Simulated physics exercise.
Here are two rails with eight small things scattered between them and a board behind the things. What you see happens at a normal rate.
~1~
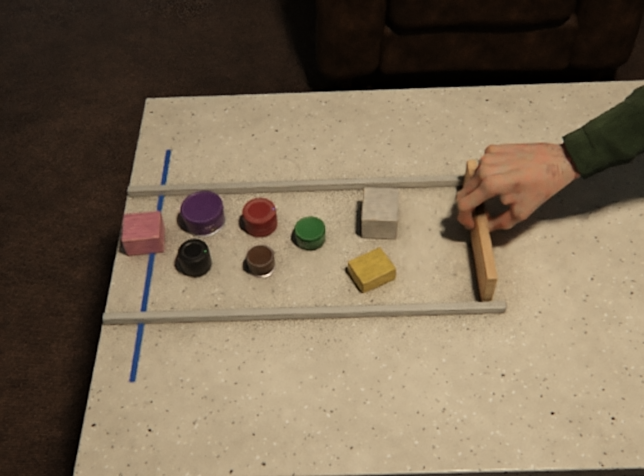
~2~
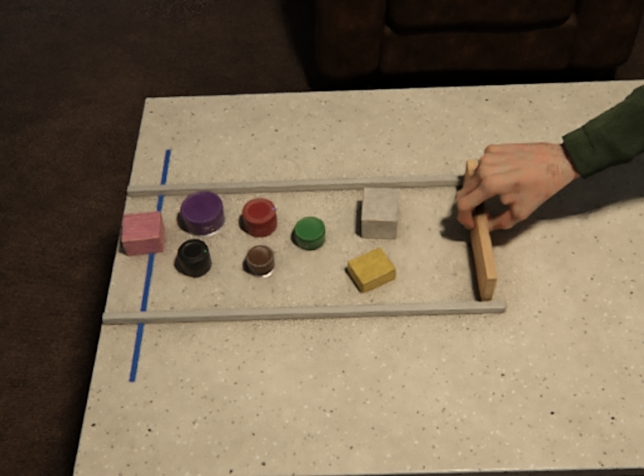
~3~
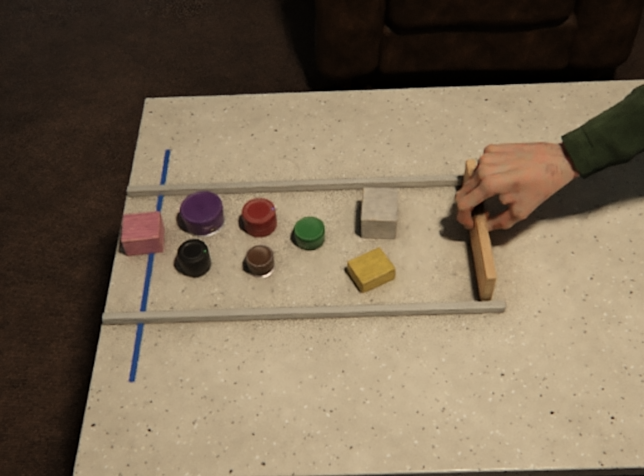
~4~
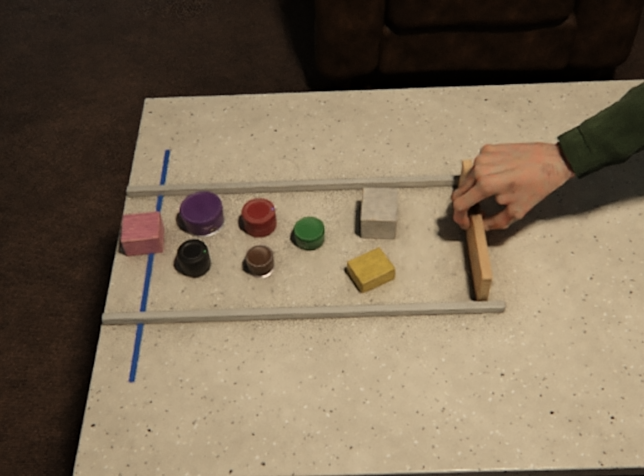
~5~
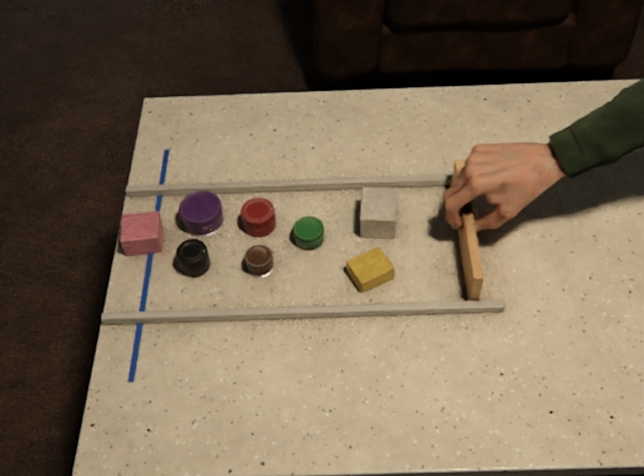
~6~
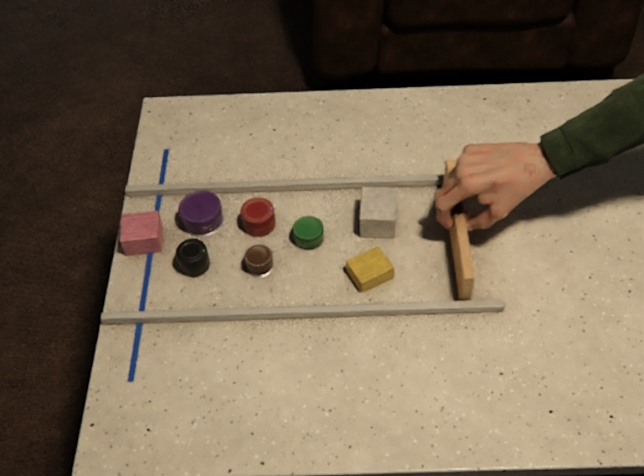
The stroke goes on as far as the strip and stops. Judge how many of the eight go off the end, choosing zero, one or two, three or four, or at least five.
Most likely the drop count will come to five or beyond.
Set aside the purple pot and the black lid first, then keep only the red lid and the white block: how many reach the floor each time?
First 4, then 3.
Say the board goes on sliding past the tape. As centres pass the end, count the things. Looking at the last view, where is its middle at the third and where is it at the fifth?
Around (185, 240); afterwards around (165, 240).
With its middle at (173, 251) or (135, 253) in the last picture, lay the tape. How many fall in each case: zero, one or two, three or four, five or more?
Place by place, the count is 3 or 4 and then five or more.
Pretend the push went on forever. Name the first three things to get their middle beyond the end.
Earliest first: The pink block, then the purple pot, then the black lid.
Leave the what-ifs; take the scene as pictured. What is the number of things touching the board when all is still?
It's touching 2 at the end.
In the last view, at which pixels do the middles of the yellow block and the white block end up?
The first near (127, 271), the second near (134, 222).
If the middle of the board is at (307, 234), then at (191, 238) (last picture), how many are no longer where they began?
Counting first: 5, next 8.
Early on, none off yet; pink block at rest near (142, 233); black lid at rest near (193, 258); purple pot at rest near (202, 214).
A while later, none off yet; pink block at rest near (142, 233); black lid at rest near (193, 258); purple pot moving near (192, 214).
Further along, none off yet; pink block travelled about its own width near (112, 237); black lid travelled well along near (127, 261); purple pot travelled well along near (126, 205).
Finally, the number that fall off is five or more; lost, green tub, brown tin, red lid, purple pot, black lid and pink block.
